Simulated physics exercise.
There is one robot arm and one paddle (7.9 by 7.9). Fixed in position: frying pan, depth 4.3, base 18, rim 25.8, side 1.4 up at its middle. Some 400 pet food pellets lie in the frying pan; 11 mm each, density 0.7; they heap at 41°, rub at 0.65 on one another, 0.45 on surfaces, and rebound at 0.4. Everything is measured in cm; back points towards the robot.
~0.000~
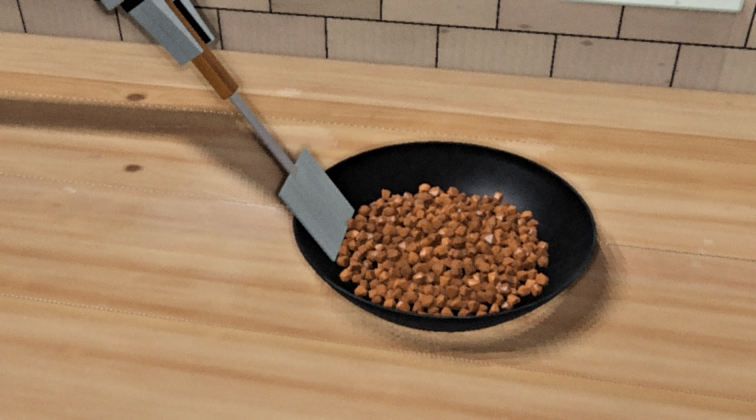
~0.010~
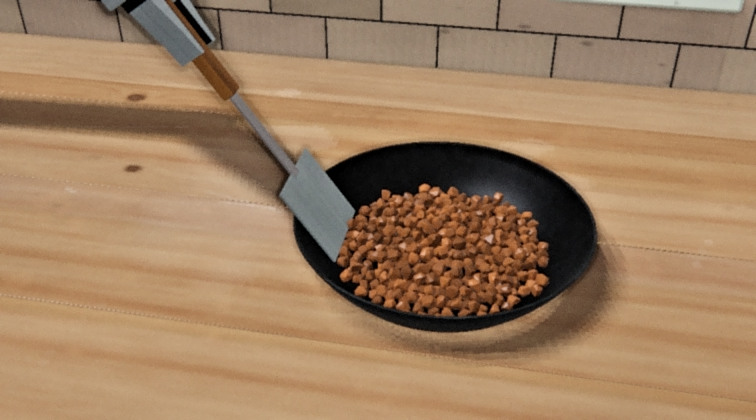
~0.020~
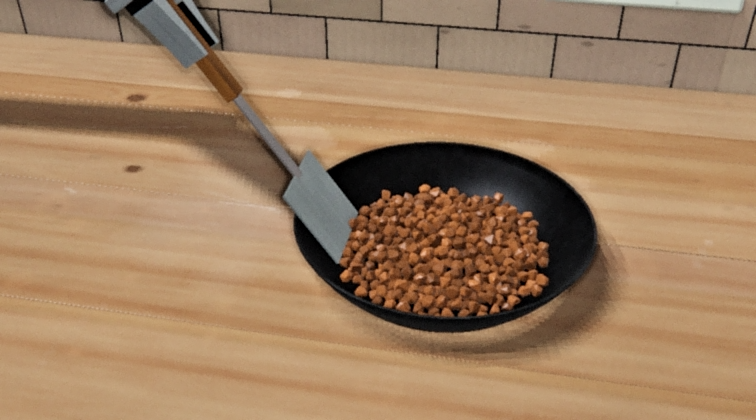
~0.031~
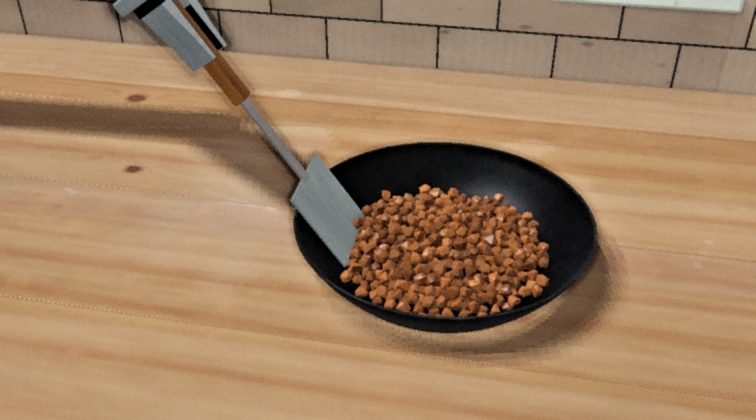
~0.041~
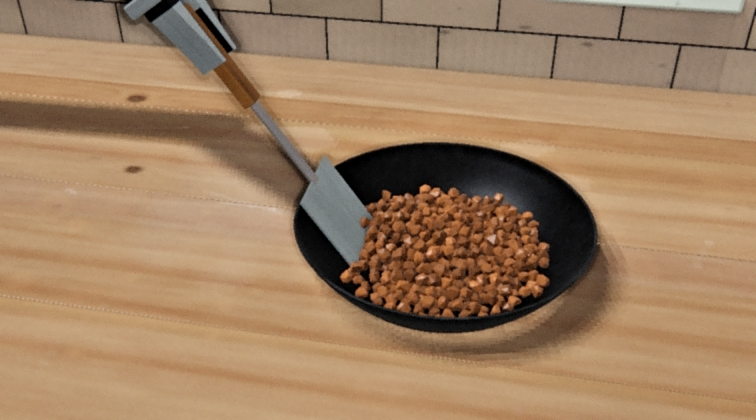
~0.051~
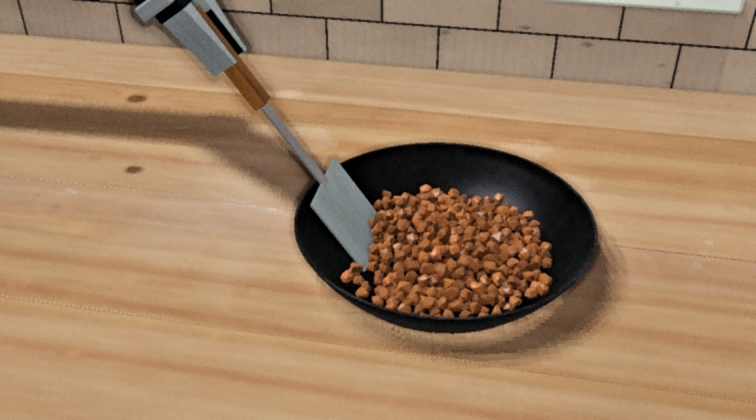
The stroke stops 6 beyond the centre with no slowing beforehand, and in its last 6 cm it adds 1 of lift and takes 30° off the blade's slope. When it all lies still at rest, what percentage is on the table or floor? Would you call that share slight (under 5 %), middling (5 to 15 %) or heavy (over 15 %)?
It is slight.
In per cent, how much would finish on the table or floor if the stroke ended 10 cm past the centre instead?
Then around 30 per cent.
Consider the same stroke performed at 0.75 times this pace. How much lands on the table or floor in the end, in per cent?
Roughly 0 per cent.
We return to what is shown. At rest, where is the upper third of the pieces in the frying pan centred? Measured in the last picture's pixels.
Centre: Roughly (547, 239).
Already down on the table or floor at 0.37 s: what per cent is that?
Some 4 per cent.
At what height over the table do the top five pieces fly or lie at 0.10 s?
They are some 5 cm up.
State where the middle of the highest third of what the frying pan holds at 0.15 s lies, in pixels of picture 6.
It is centred at about (521, 237).
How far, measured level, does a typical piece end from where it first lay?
Roughly 5 centimetres.
By 0.10 s, sloping 55°, highest piece 5 above the table; 397 in the frying pan.
By 0.15 s, sloping 44°, highest piece 5 above the table; 397 in the frying pan.
By 0.37 s, sloping 25°, highest piece 5 above the table; 385 in the frying pan, 12 on the table or floor.
By 1.42 s, sloping 25°, highest piece 5 above the table; 385 in the frying pan, 12 on the table or floor.
Final count, 385 in the frying pan, 12 on the table or floor. That is 3 % on the table or floor.
